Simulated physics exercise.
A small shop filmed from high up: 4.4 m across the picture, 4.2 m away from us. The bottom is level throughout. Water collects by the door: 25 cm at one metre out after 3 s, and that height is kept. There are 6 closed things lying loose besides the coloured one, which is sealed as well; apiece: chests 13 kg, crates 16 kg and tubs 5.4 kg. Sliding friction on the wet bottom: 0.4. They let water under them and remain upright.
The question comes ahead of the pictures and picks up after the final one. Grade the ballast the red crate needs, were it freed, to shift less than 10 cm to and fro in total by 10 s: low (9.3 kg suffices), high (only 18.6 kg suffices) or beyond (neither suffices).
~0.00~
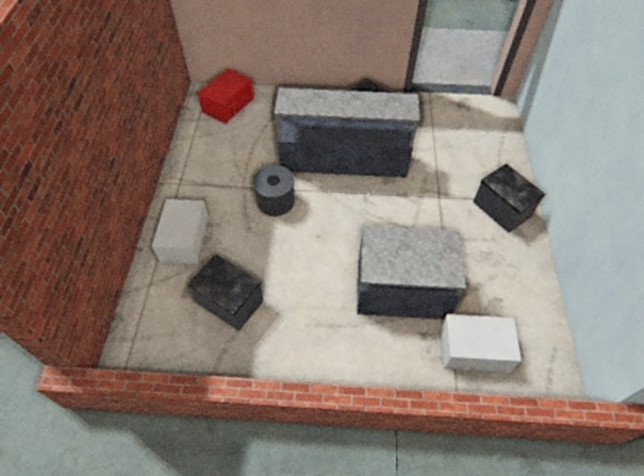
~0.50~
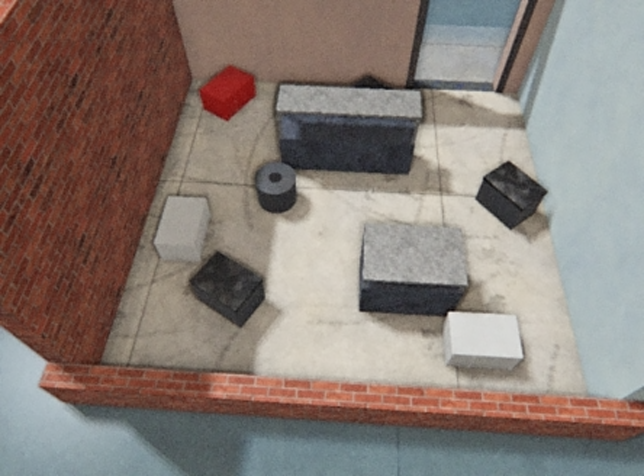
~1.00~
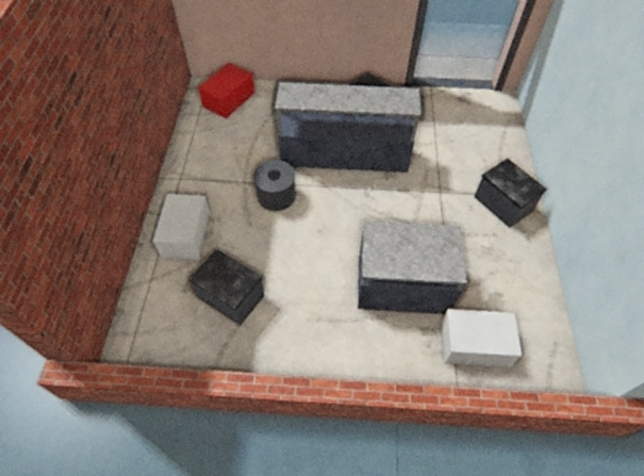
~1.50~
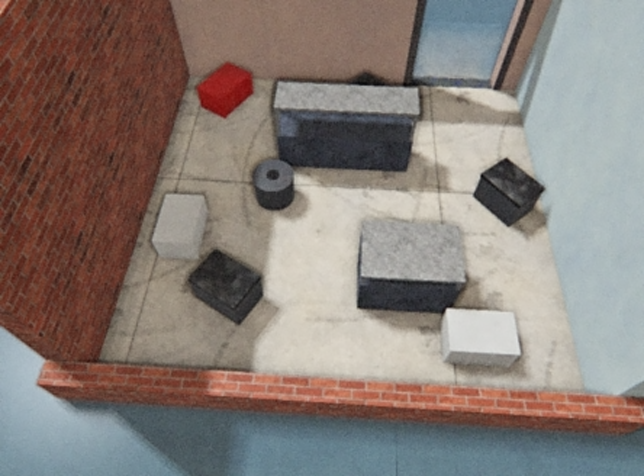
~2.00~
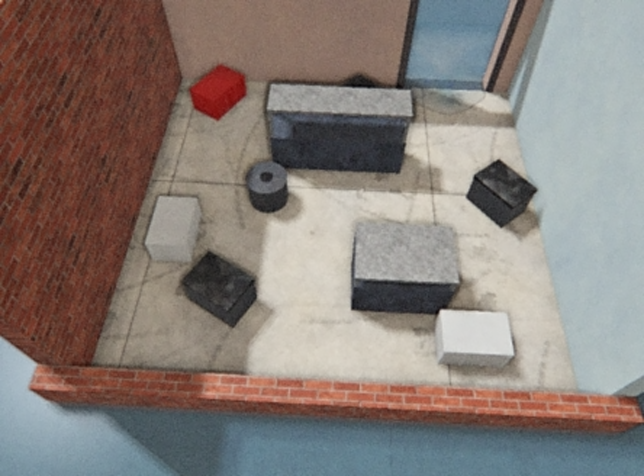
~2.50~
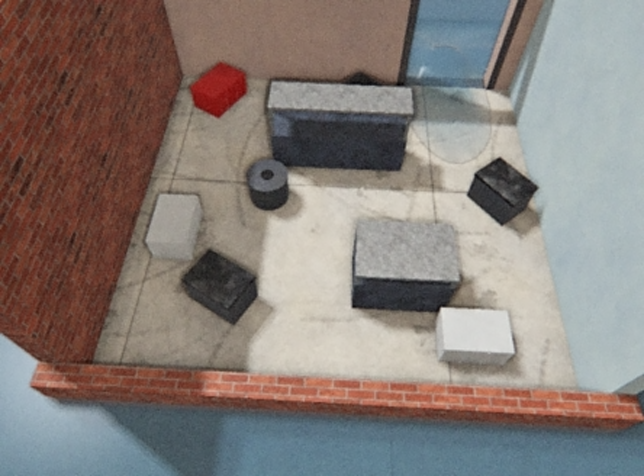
Grade: High.
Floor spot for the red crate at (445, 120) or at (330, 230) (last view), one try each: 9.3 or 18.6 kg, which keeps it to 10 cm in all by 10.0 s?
No load; no load.
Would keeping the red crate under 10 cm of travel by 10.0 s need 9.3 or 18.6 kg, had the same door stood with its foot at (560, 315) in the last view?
With that change, neither one suffices.
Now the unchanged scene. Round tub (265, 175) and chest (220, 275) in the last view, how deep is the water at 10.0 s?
First about 7 cm, second about 12 cm.
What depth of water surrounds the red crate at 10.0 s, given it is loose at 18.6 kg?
Around 8 cm.
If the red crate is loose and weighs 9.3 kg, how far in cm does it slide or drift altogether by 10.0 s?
All together it comes to about 40 cm.
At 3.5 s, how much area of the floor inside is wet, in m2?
I'd put it close to 4.0 m2.
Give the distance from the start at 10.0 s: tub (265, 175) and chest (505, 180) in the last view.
First 100 cm, then 350 cm.
After 3.5 s the red crate would be 0 cm from its start with 9.3 kg and 0 cm from its start with 18.6 kg; 0 cm of water round it then.
After 4.5 s the red crate would be 0 cm from its start with 9.3 kg and 0 cm from its start with 18.6 kg; 0 cm of water round it then.
After 7.0 s the red crate would be 2 cm from its start with 9.3 kg and 0 cm from its start with 18.6 kg; 3 cm of water round it then.
After 10.0 s the red crate would be 24 cm from its start with 9.3 kg and 2 cm from its start with 18.6 kg; 8 cm of water round it then.
